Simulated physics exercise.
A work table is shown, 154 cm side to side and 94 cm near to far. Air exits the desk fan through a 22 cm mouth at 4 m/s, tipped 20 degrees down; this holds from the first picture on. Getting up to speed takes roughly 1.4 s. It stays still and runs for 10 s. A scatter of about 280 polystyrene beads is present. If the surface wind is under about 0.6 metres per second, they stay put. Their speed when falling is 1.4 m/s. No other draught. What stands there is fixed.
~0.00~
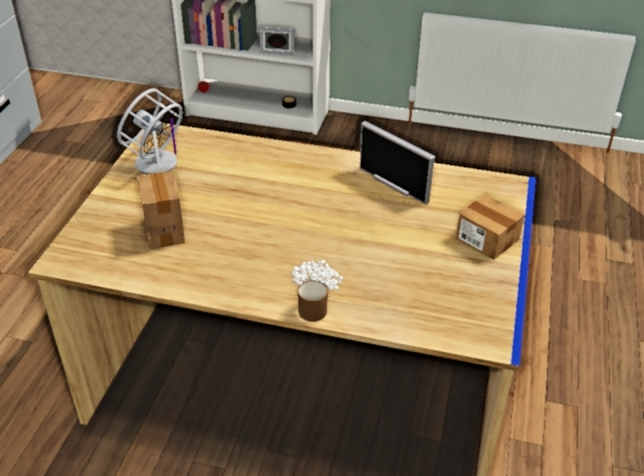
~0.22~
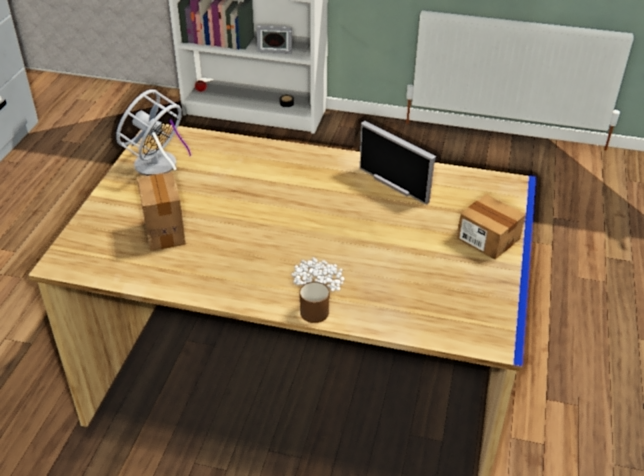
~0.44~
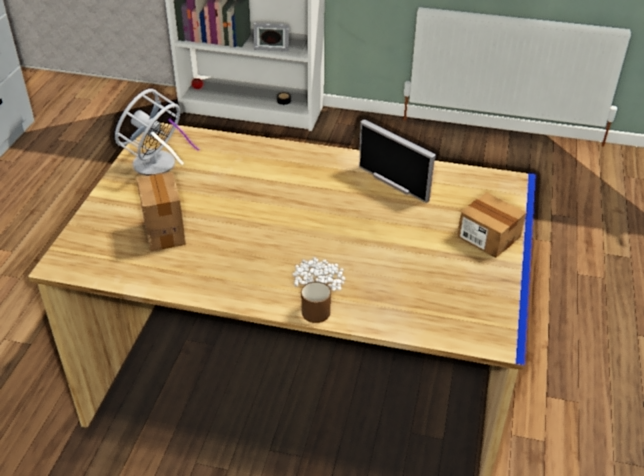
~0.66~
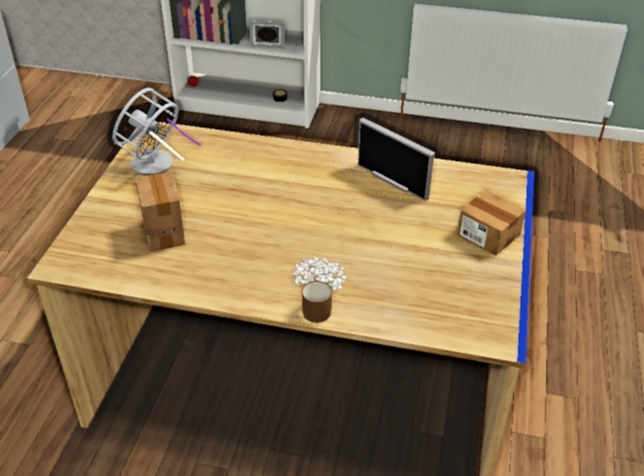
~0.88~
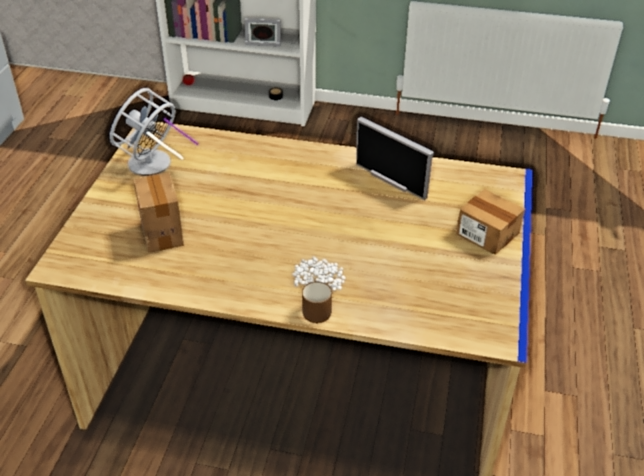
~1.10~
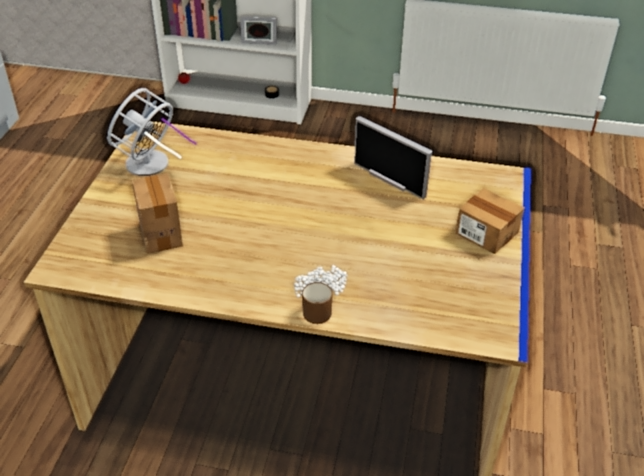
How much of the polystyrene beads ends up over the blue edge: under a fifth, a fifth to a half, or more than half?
Under a fifth.
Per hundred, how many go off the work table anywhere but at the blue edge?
Estimated share: Around 100 %.
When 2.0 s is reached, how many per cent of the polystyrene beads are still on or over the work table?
Around 0 %.
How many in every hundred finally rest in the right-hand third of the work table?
I'd estimate around 0 per cent.
After 2.0 s, 1 % are on the move or not yet settled, 0 % are over the blue edge.
After 3.2 s, 0 % are on the move or not yet settled, 0 % are over the blue edge.
After 5.5 s, 0 % are on the move or not yet settled, 0 % are over the blue edge.
After 10.0 s, at the end, 0 % are over the blue edge.
